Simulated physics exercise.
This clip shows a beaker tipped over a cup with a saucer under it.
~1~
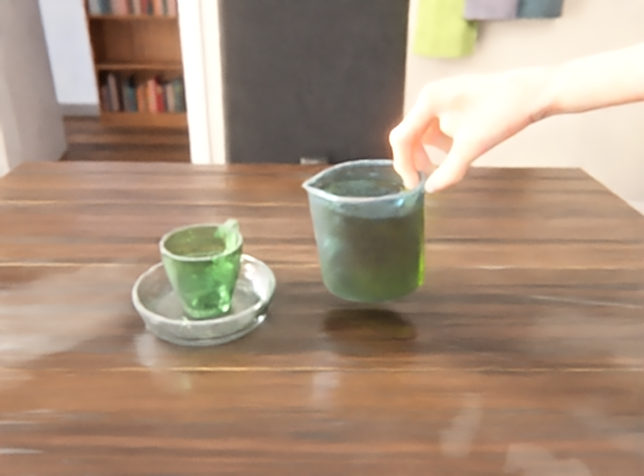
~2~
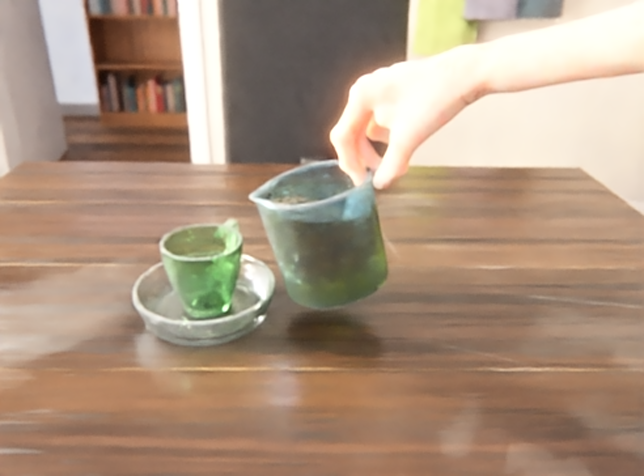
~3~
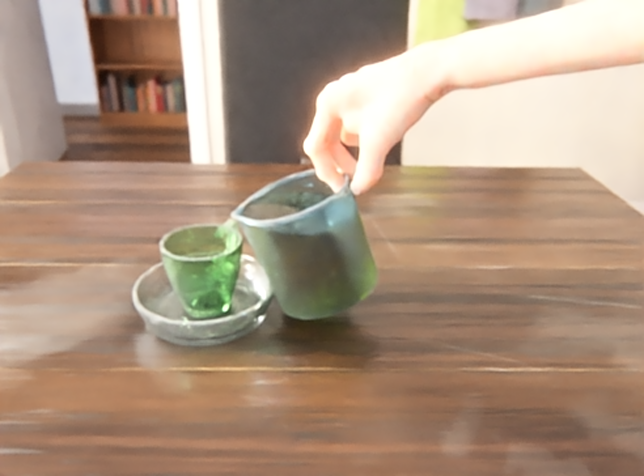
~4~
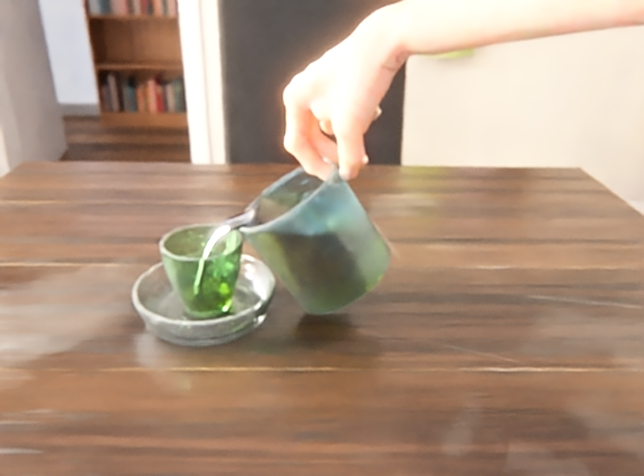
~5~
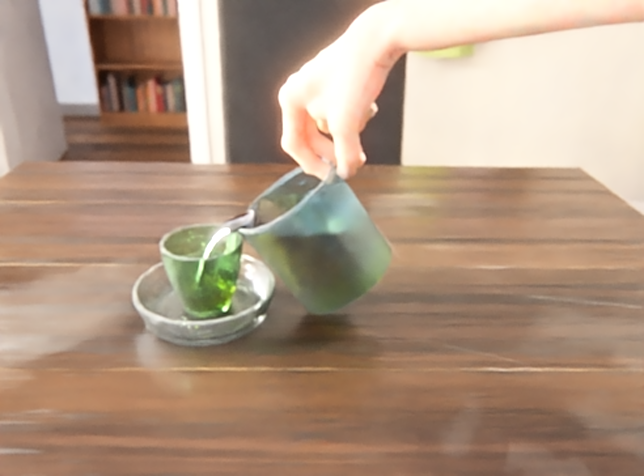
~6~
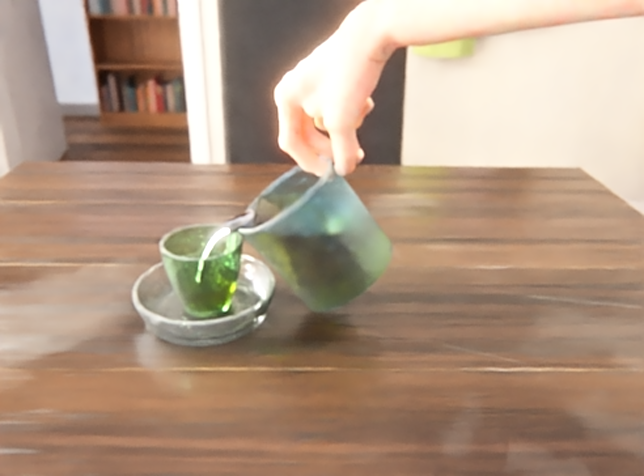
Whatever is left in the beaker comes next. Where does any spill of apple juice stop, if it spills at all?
Both overflow.
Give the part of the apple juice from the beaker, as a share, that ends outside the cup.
My figure is roughly 70 percent.
Shortly, the cup is full to the brim; the saucer is wet, with room to spare.
Then, the cup is full to the brim; the saucer is full and running over.
At the finish, the cup is full to the brim; the saucer is full and running over.
